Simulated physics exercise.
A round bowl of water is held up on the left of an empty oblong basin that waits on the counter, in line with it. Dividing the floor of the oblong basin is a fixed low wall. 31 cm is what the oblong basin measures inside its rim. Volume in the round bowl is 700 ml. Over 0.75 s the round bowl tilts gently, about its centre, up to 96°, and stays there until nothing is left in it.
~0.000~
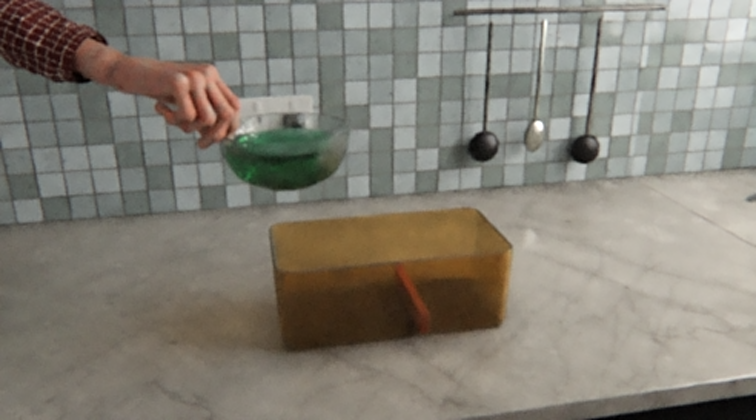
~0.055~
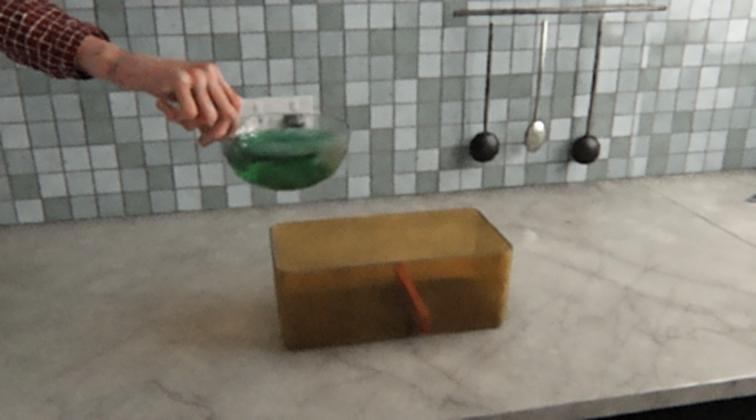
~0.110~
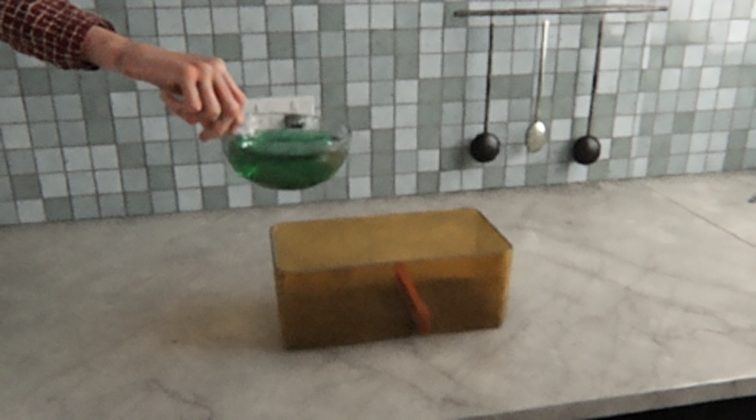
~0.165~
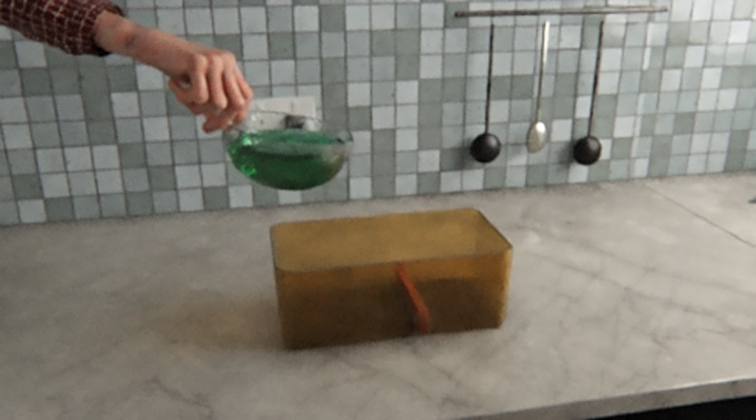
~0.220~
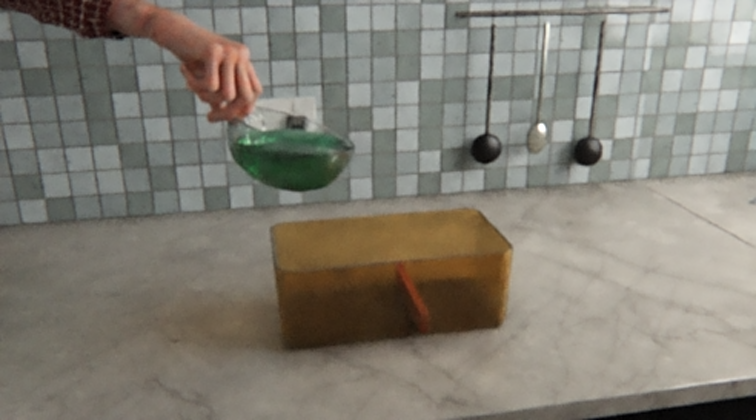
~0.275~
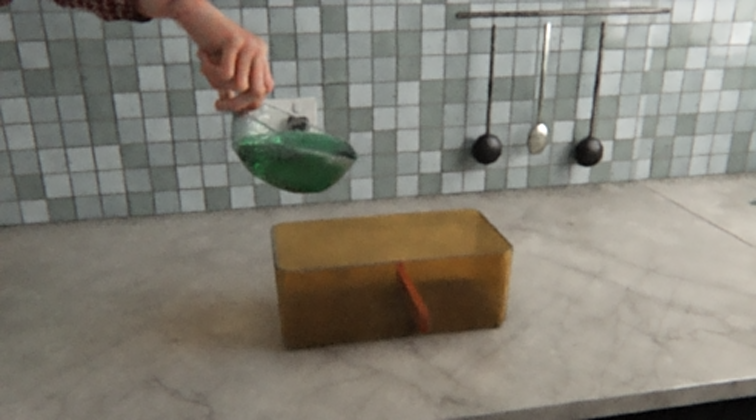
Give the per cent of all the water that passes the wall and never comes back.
I would say 20 percent.
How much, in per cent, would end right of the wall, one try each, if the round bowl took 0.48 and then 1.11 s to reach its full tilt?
The first try gives around 20 percent, the second around 20 percent.
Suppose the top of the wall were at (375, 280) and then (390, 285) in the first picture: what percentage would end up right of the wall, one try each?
One try each: Around 65 percent and then around 45 percent.
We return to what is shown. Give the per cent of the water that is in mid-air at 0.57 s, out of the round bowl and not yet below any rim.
Near 36 per cent at that moment.
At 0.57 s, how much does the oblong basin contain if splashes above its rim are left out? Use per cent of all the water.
Roughly 40 percent.
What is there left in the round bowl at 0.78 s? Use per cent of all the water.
About 2 per cent.
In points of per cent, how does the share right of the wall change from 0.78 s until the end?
I'd say it grows by some 8.
Then, 0.57 s in, the tilt is 83° and 22 per cent is still to pour, 37 is left of the wall and 4 right of it.
Then, 0.78 s in, the tilt is 96° and 2 per cent is still to pour, 79 is left of the wall and 13 right of it.
Then, 1.01 s in, the tilt is 96° and 0 per cent is still to pour, 81 is left of the wall and 17 right of it.
Then, 1.25 s in, the tilt is 96° and 0 per cent is still to pour, 78 is left of the wall and 20 right of it.
Finally, 78 per cent lies left of the wall, 20 right of it and 2 outside.
